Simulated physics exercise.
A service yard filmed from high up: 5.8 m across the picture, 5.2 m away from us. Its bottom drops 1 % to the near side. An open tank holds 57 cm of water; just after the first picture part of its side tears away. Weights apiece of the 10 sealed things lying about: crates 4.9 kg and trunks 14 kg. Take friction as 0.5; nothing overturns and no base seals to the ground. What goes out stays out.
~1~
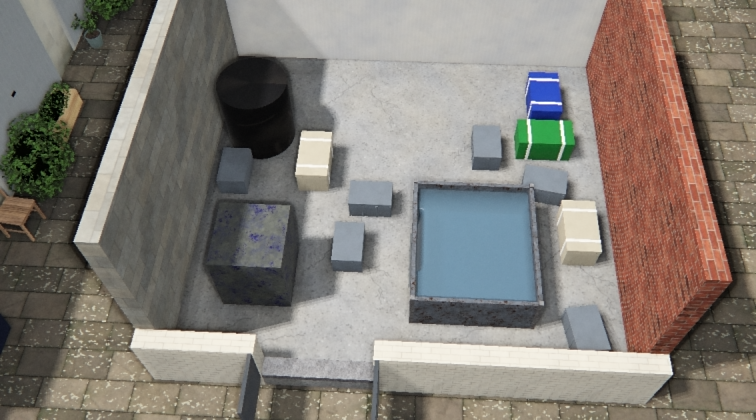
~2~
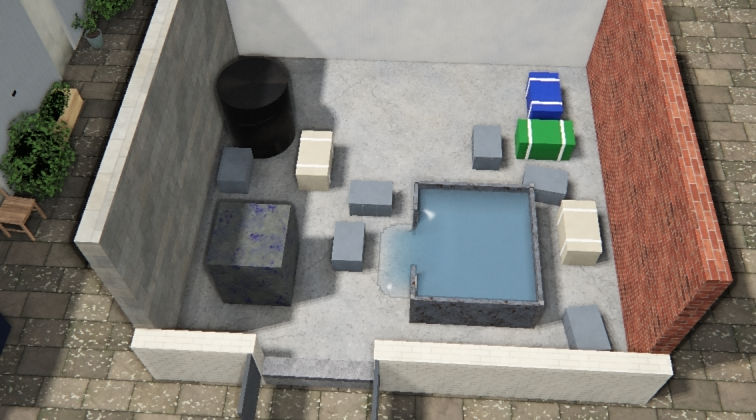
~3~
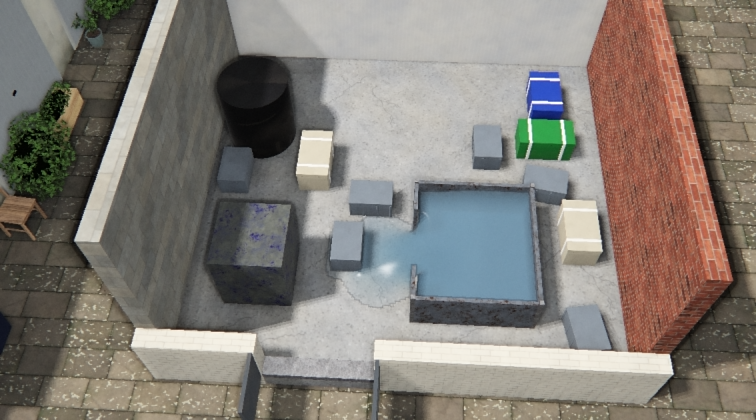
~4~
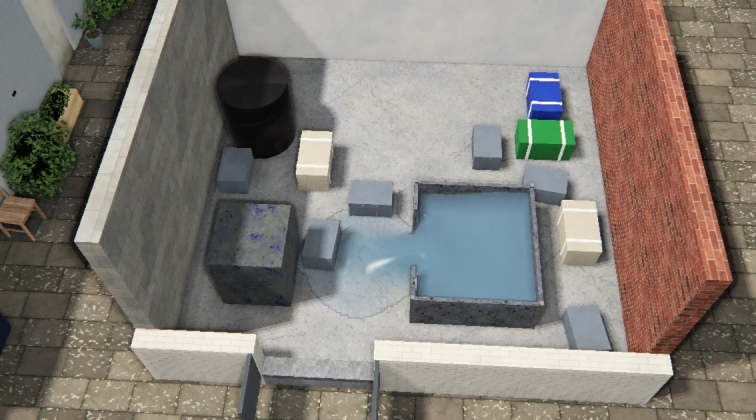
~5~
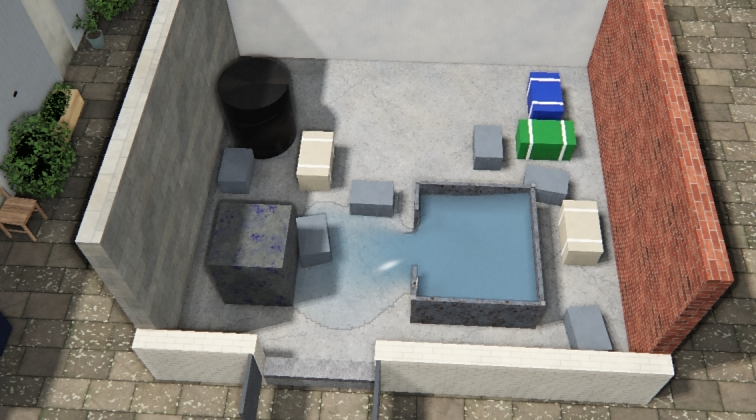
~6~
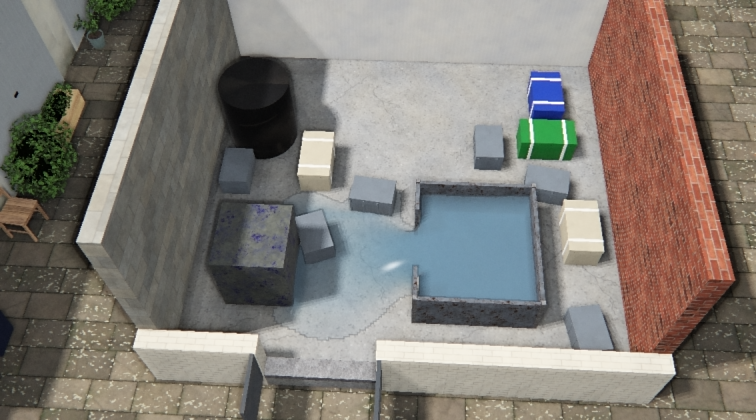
The clip opens on a walled yard seen from above, with a water-filled tank, scattered gray and cream crates, and blue and green trunks. The tank's left side breaks open and water spreads leftward across the floor, pushing a gray crate against the dark block while the trunks stay practically still.
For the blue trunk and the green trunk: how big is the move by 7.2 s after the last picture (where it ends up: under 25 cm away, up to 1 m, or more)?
The blue trunk barely shifts; the green trunk stays put.
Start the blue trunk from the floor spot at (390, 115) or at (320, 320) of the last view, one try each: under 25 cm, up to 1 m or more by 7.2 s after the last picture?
In that order: It barely shifts; it travels far.
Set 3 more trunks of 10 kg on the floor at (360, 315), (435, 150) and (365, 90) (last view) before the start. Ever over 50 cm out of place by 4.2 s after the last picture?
In that order: Past it, under, short of it.
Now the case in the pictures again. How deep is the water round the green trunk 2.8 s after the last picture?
Roughly 0 cm.
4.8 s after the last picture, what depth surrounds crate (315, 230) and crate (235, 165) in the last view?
Roughly 9 and 9 cm.
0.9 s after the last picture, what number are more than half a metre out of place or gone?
By then 1.
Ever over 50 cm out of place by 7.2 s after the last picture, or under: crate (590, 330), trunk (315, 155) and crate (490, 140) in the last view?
In that order: Short of it, over, under.
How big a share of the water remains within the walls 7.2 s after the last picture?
Some 68 per cent remains.
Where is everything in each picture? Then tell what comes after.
The blue trunk at (545, 91) rests on the ground; the green trunk at (546, 131) rests on the ground; 2.5 m2 under water; 0 of 10 have shifted, in the first picture.
The blue trunk at (546, 91) rests on the ground; the green trunk at (546, 131) rests on the ground; water covers 3.0 m2; 0 of 10 have shifted, in the second picture.
The blue trunk at (546, 91) rests on the ground; the green trunk at (547, 131), on the bottom; 3.5 m2 under water; 0 of 10 have shifted, in the third picture.
The blue trunk at (546, 91) rests on the ground; the green trunk at (546, 131) rests on the ground; water covers 4.3 m2; 1 of 10 have shifted, in the fourth picture.
The blue trunk at (547, 91) rests on the ground; the green trunk at (547, 131), on the bottom; water covers 5.0 m2; 1 of 10 have shifted, in the fifth picture.
The blue trunk at (547, 91) rests on the ground; the green trunk at (548, 131), on the bottom; 5.6 m2 under water; 2 of 10 have shifted, in the sixth picture.
Then, 0.9 s after the last picture the blue trunk is near (547, 91), 0.0 m from its start, aground; the green trunk is near (548, 131), 0.0 m from its start, aground; 0 of 10 are out; 2 afloat.
Then, 2.8 s after the last picture the blue trunk is near (547, 91), 0.0 m from its start, aground; the green trunk is near (548, 131), 0.0 m from its start, aground; 0 of 10 are out; 2 afloat.
Then, 4.8 s after the last picture the blue trunk is near (547, 91), 0.0 m from its start, aground; the green trunk is near (548, 131), 0.0 m from its start, aground; 0 of 10 are out; 2 afloat.
Then, 7.2 s after the last picture the blue trunk is near (547, 91), 0.0 m from its start, aground; the green trunk is near (548, 131), 0.0 m from its start, aground; 0 of 10 are out; 2 afloat.
